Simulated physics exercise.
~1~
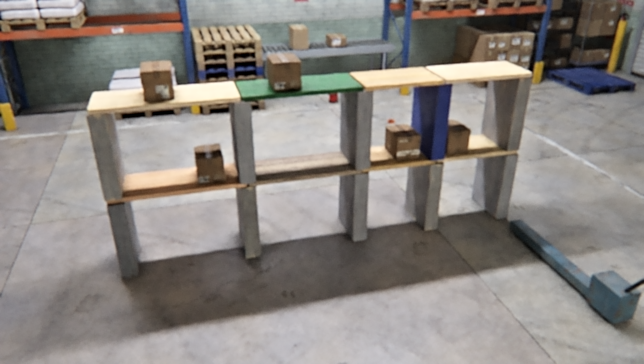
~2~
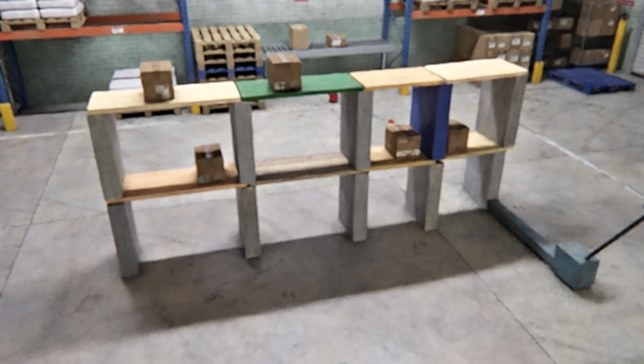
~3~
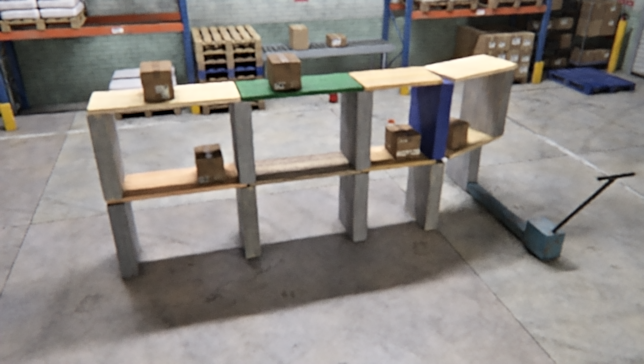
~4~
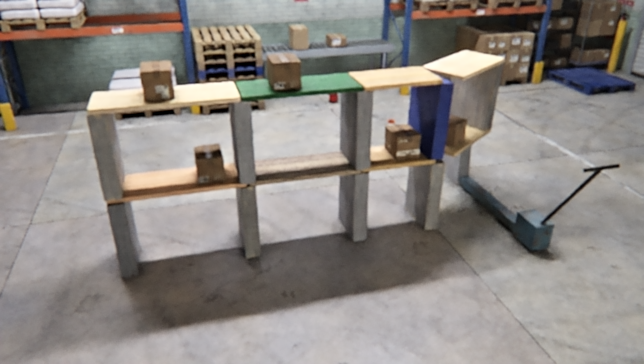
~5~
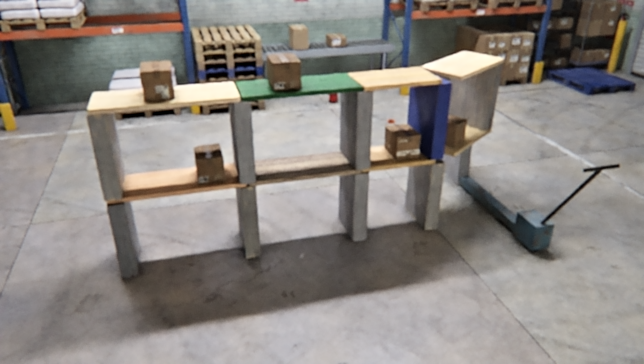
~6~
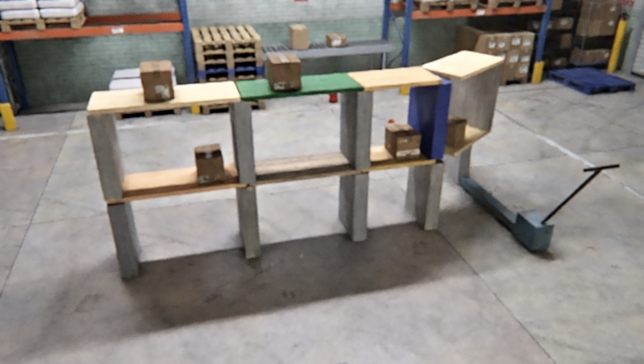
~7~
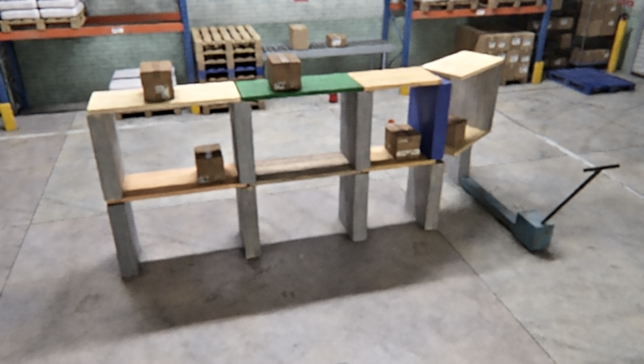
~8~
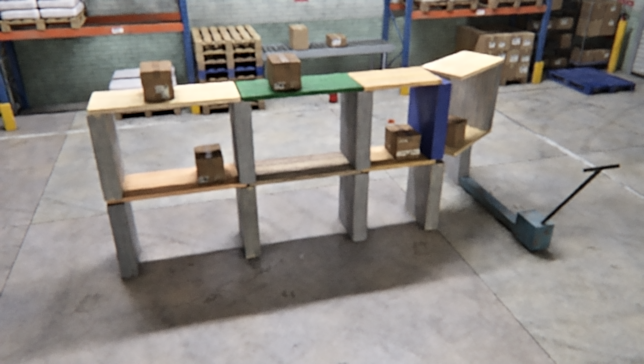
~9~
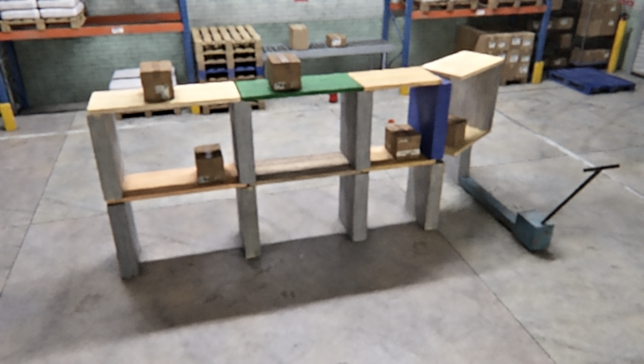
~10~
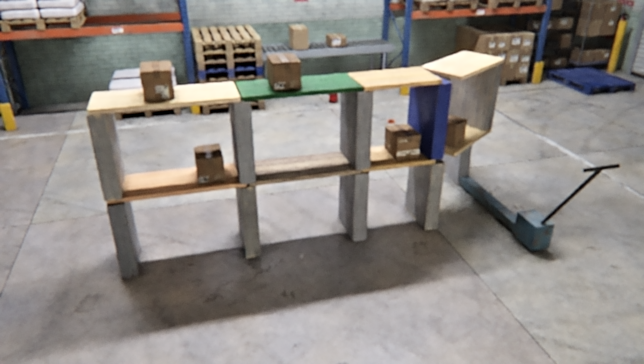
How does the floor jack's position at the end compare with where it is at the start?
At the end the jack sits farther to the left and farther back from the camera than at the start, when it lies nearer the lower right corner.
A narrow floor jack slides in from the lower right toward the far right leg of a two-tier shelf of boards laid on grey uprights, with one blue upright and one green board among them. It meets the base of that end leg and keeps going left and away from the camera. The right end of the shelf shifts back, and its upper and lower boards swing round at an angle. The jack then stops, its handle sticking up to the right. Nothing falls, the cartons stay up on the boards, and the rest of the shelf, green board included, stands as before.
